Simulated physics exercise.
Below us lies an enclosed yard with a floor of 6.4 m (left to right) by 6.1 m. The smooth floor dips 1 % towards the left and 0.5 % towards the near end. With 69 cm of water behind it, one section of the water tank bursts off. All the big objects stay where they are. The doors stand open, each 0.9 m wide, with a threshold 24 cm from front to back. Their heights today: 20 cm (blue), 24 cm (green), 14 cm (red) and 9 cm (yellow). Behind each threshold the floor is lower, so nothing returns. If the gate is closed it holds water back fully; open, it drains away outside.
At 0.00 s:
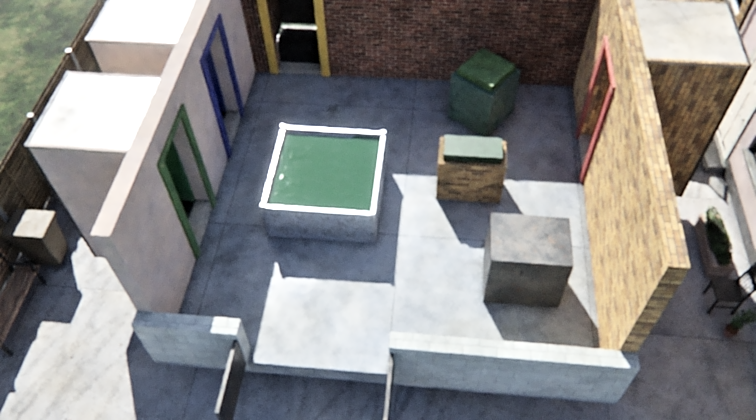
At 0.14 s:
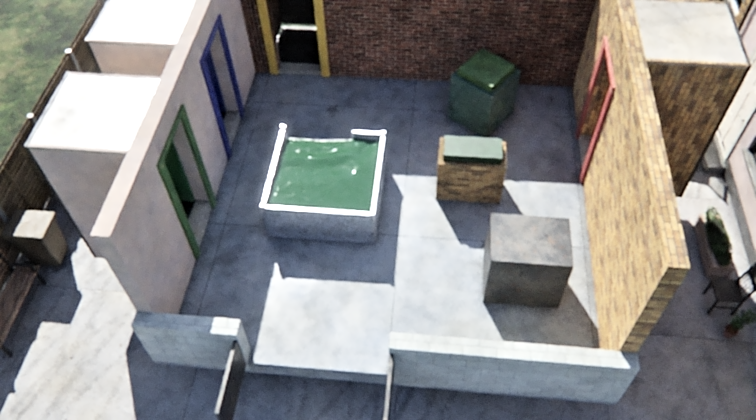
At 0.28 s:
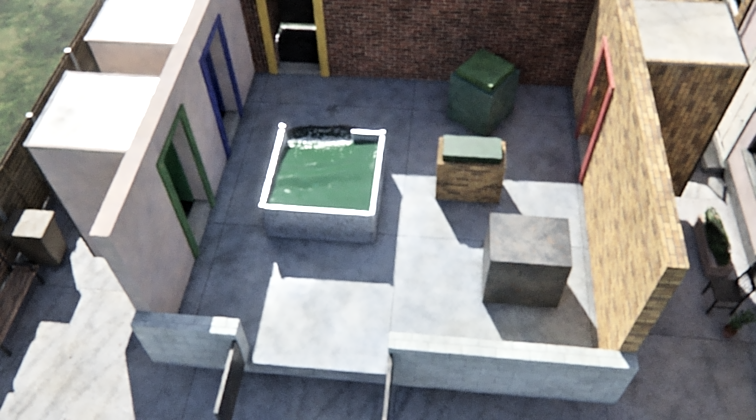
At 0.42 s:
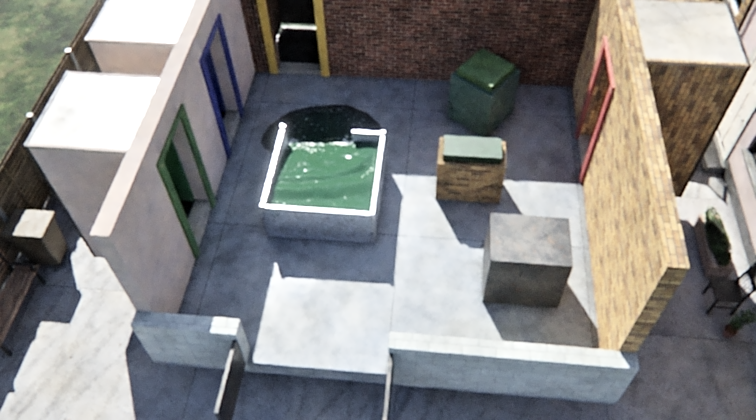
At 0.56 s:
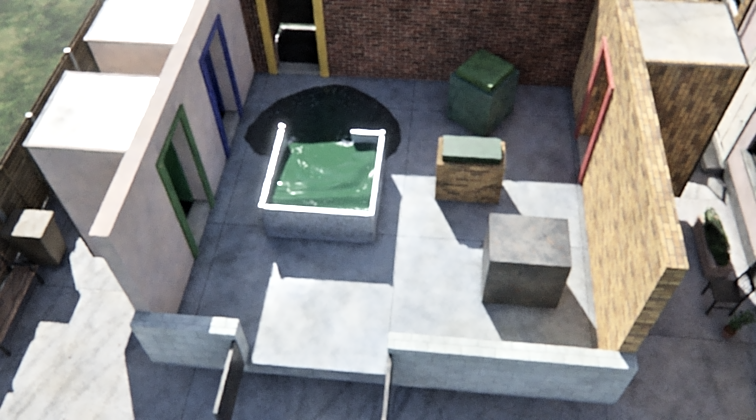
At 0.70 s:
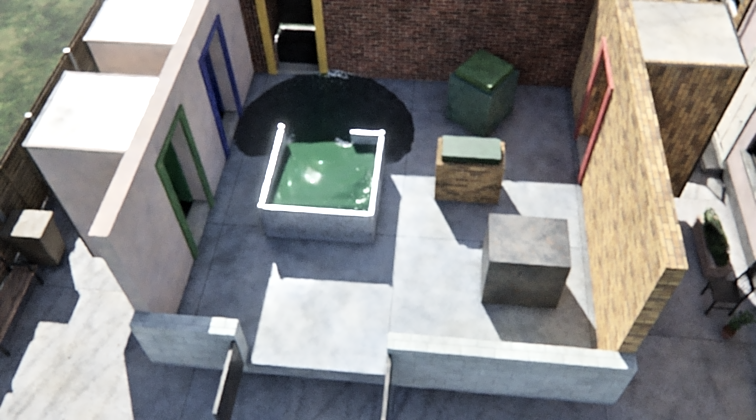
A walled yard with a smooth grey floor, seen from high above its near end, has a brick wall at the back, a pale wall with green and blue doorways on the left, and a red doorway on the right. A white-rimmed tank of green water stands left of three blocks, below a yellow doorway. The tank's far side breaks open and dark water spreads backwards across the floor in a widening fan, while the camera stays still.
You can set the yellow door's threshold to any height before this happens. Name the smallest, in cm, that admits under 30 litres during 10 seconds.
Some 28 cm above the ground.
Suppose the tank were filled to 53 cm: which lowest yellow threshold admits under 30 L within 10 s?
Then roughly 21 cm.
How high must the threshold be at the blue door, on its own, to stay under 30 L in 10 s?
Roughly 9.0 cm at blue.
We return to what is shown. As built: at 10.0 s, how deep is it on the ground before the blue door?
About 8.0 cm.
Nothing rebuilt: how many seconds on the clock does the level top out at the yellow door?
Around 1.8 s.
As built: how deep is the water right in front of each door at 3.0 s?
In cm: Blue 12, green 0, red 0, yellow 23.
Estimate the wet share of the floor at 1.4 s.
About 20 per cent.
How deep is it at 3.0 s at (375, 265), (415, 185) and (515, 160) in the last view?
In that order: 0, 0 and 0 cm.
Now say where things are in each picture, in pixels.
In the first picture, still water, 69 cm deep, in the water tank at (326, 171); the yellow door at (295, 34) is dry.
In the second picture, the front is at a hidden place, 0.4 m from the gap on the far side; 0.3 m2 of floor is wet, 69 cm left at the back.
In the third picture, the gap is on the far side, the front 0.8 m out at a hidden place; the back of the water tank holds 69 cm.
In the fourth picture, the gap is on the far side, the front 1.4 m out at (342, 108); the back of the water tank holds 66 cm.
In the fifth picture, water pours out on the far side and has run 1.9 m, to (327, 88); about 6 cm deep outside, 60 cm at the back.
In the sixth picture, water pours out on the far side and has run 2.3 m, to (306, 75); about 5 cm deep outside, 60 cm at the back; the yellow door at (293, 34), 2.4 m from the gap, is still 0.1 m from the nearest water.
After 1.4 s water covers 20 % of the floor, deepest (36 cm) near (253, 77); 28 cm at the yellow door, 59 litres in over its 9 cm threshold.
After 3.0 s water covers 30 % of the floor, deepest (24 cm) near (457, 87); 23 cm at the yellow door, 269 litres in over its 9 cm threshold.
After 10.0 s water covers 95 % of the floor, deepest (11 cm) near (169, 341); 7 cm at the yellow door, 361 litres in over its 9 cm threshold.
At the yellow door as built, the water arrived by 0.8 s and peaked near 32 cm at 1.8 s.
With a threshold of 24.5 cm, 58 litres would have come in within the 10 s; with 33.5 cm, 9 litres. So under 30 litres takes about 28 cm.
